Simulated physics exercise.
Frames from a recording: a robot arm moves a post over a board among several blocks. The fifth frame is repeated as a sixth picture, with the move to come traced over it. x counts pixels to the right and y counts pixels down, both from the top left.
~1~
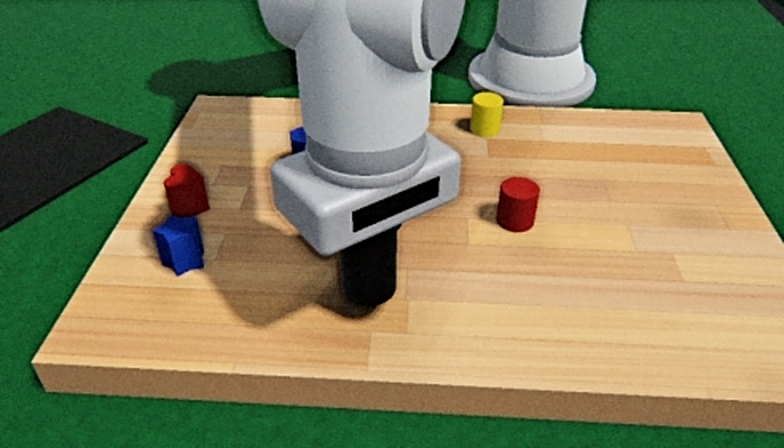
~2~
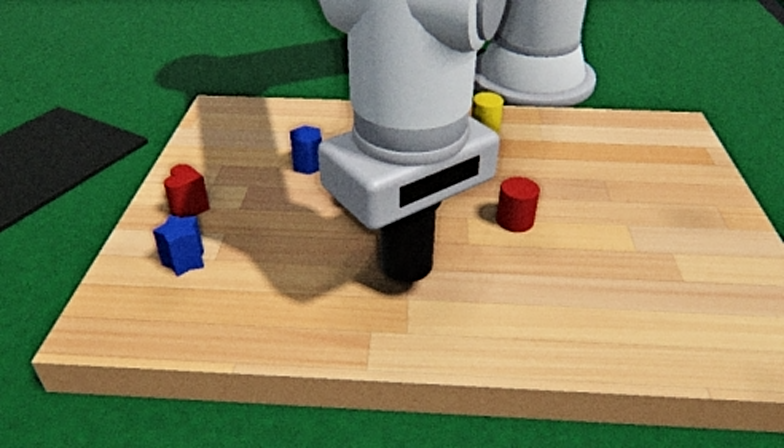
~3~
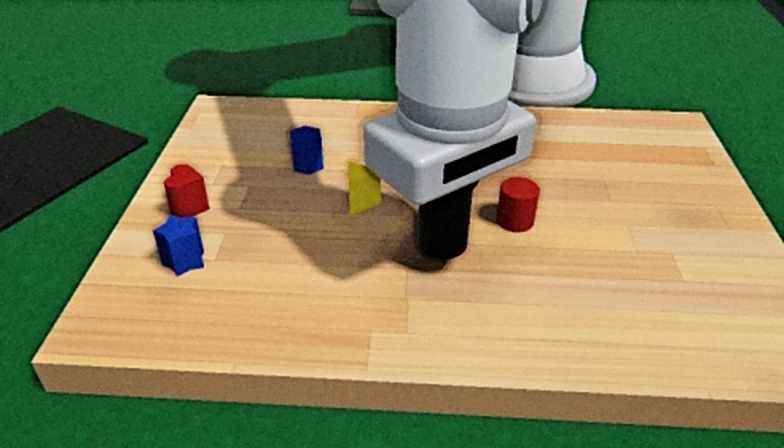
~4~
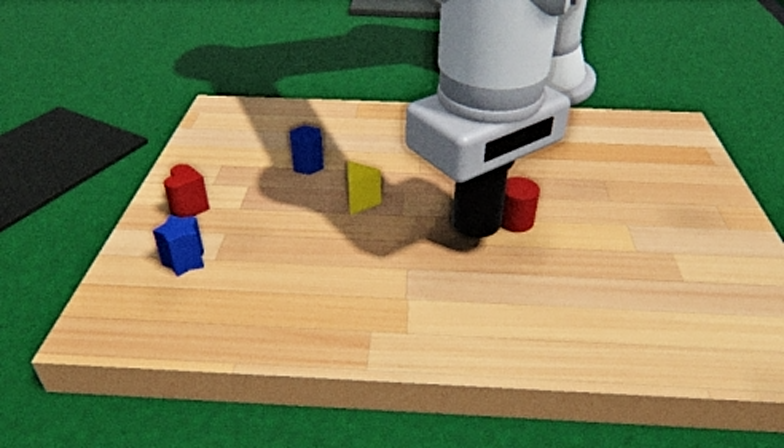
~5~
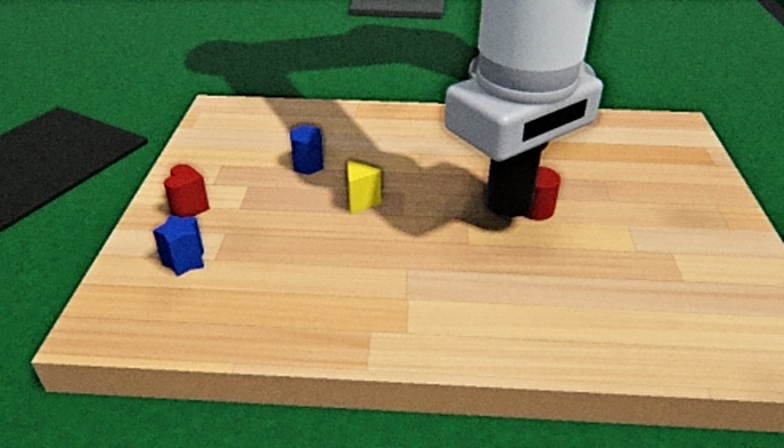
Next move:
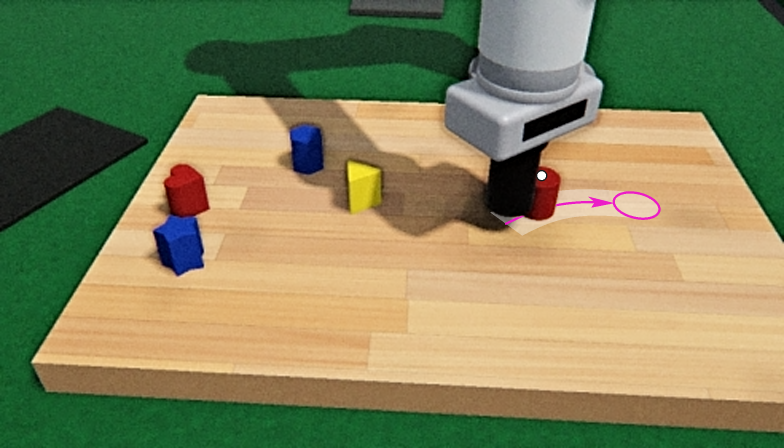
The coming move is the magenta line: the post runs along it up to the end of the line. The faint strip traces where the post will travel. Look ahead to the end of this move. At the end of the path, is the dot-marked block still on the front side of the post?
It seems not.
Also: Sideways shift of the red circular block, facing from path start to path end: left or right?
Facing from start to end, it shifts left.
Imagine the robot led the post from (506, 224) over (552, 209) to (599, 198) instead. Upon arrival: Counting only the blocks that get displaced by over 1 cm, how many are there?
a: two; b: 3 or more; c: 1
The one that fits is c, 1.
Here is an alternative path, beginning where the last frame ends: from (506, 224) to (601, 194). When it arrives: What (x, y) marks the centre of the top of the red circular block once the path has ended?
I expect it at (607, 140).
Path on the board, from (506, 224) through (544, 208) and (588, 202) to (636, 205); the dot is on the red circular block.
What follows on the original path. One third of the way, post (547, 189); red circular block (577, 160).
Two thirds of the way, post (593, 183); red circular block (607, 149).
At the end, post (642, 186); red circular block (616, 148).
